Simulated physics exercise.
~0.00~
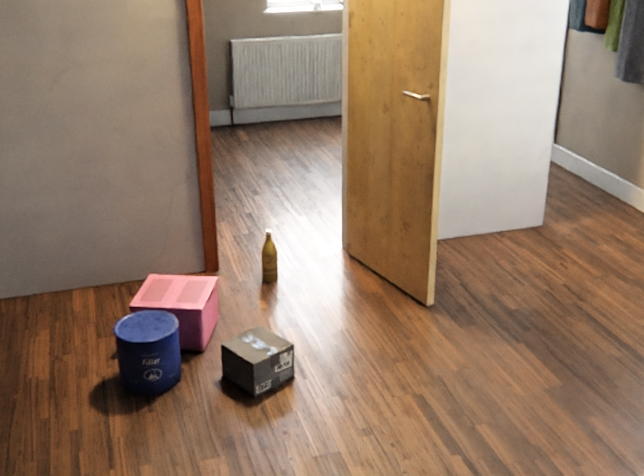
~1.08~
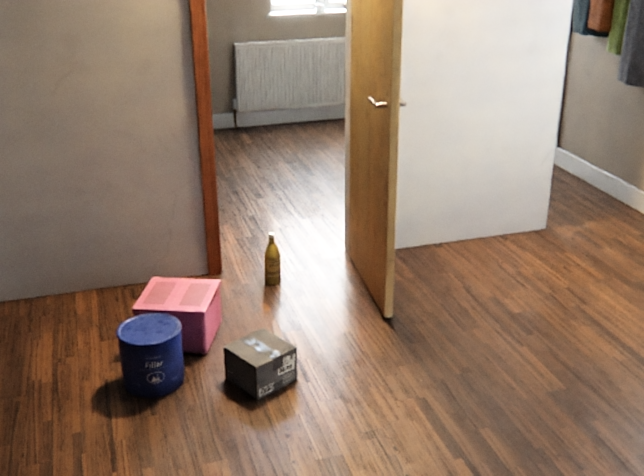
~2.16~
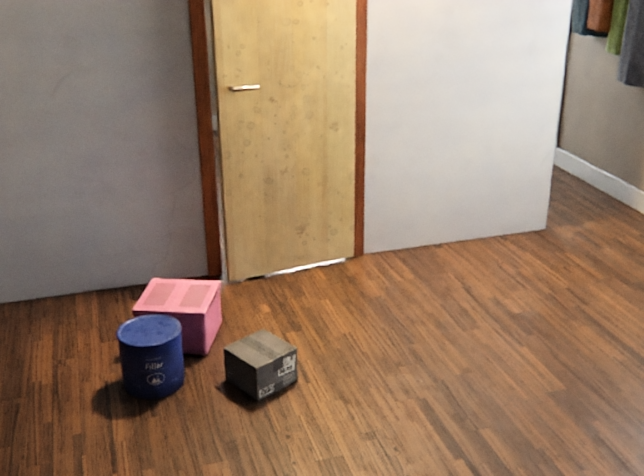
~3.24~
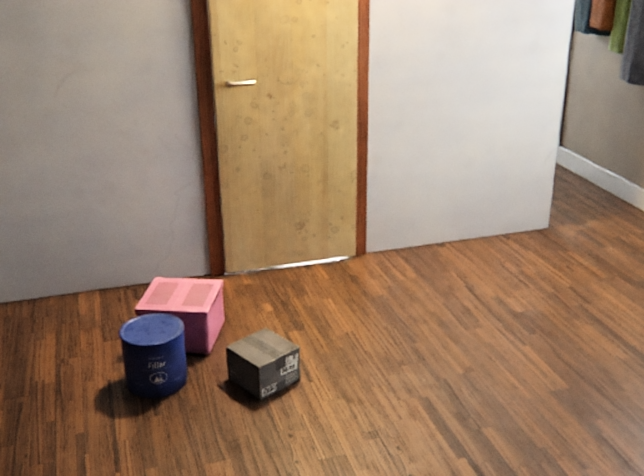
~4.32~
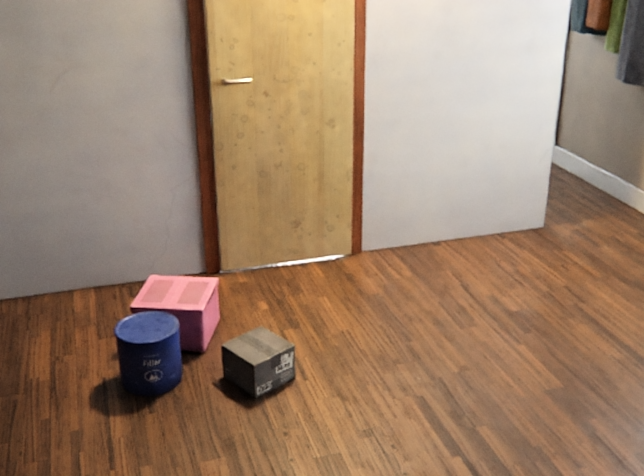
Wooden door swinging shut across a doorway, hiding the yellow bottle, while pink tote, blue pail and grey parcel stay put.
